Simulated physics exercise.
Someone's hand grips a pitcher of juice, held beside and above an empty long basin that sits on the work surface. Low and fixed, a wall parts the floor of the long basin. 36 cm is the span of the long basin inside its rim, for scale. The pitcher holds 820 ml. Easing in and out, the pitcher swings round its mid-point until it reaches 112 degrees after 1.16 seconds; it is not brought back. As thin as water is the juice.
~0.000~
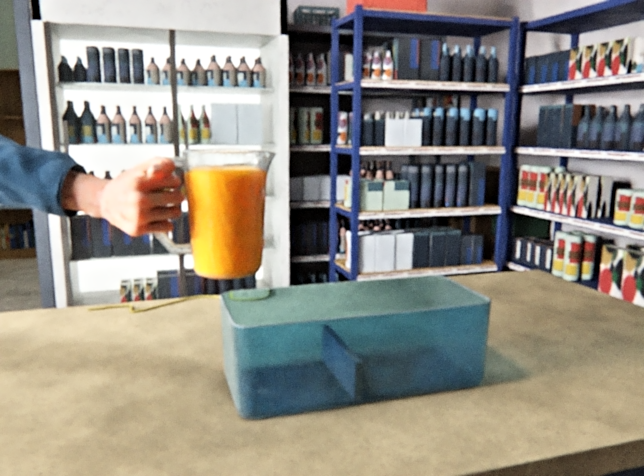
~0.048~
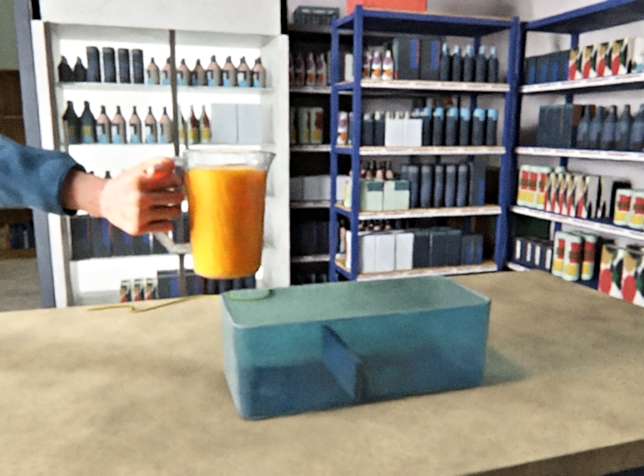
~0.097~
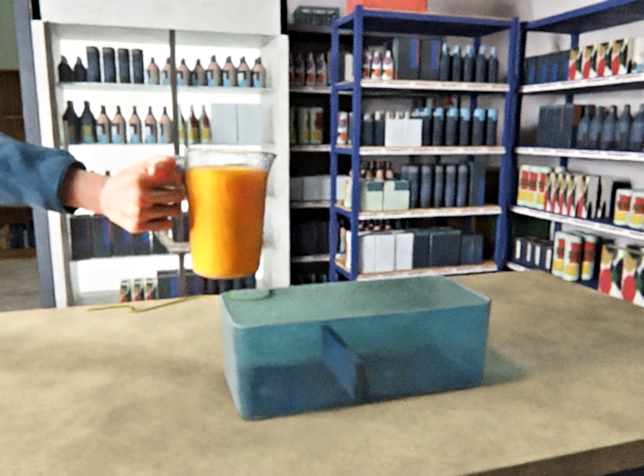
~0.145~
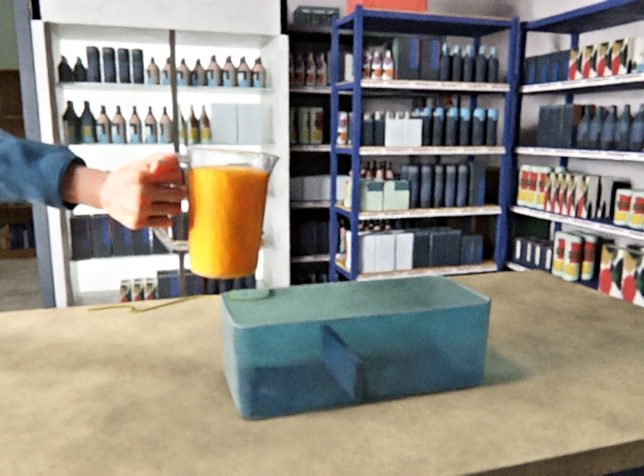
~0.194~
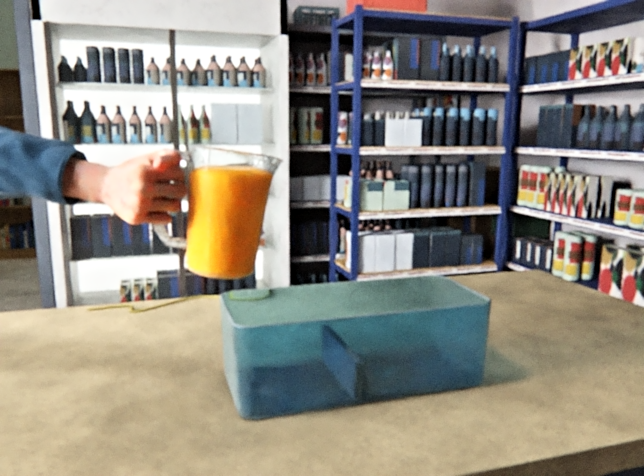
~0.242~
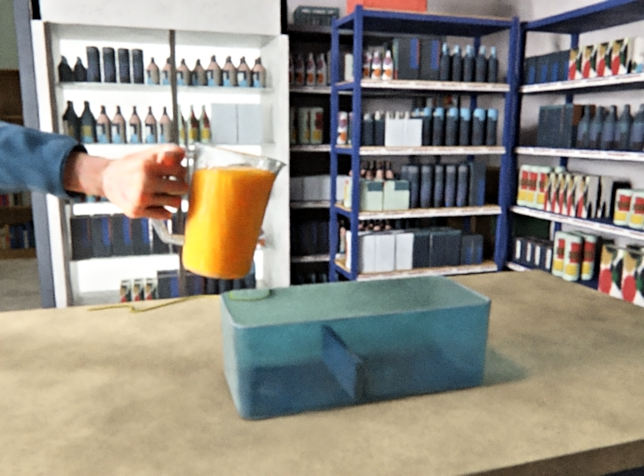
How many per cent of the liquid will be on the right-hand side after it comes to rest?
Some 40 per cent will be on the right-hand side.
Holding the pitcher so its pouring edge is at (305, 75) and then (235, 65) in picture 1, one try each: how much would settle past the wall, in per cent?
95 and 5 %.
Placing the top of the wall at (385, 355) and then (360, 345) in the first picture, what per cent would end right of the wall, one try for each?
The first try gives 15 percent and the second 10 percent.
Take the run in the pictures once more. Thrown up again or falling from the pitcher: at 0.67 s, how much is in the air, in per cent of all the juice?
Roughly 12 percent.
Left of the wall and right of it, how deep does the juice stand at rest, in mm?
Some 22 mm on the left and 12 mm on the right.
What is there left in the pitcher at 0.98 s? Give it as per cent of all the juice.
I'd say some 32 per cent remains.
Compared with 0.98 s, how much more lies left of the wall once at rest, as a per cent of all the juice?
40 %.
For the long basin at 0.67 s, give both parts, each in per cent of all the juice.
About 1 left, about 2 right.
By 0.67 s the tilt is 69° and 84 per cent is still to pour, 1 is left of the wall and 2 right of it.
By 0.98 s the tilt is 105° and 31 per cent is still to pour, 20 is left of the wall and 32 right of it.
By 1.30 s the tilt is 112° and 1 per cent is still to pour, 58 is left of the wall and 40 right of it.
By 1.66 s the tilt is 112° and 0 per cent is still to pour, 59 is left of the wall and 40 right of it.
At rest 59 per cent lies left of the wall, 40 right of it and 1 outside.
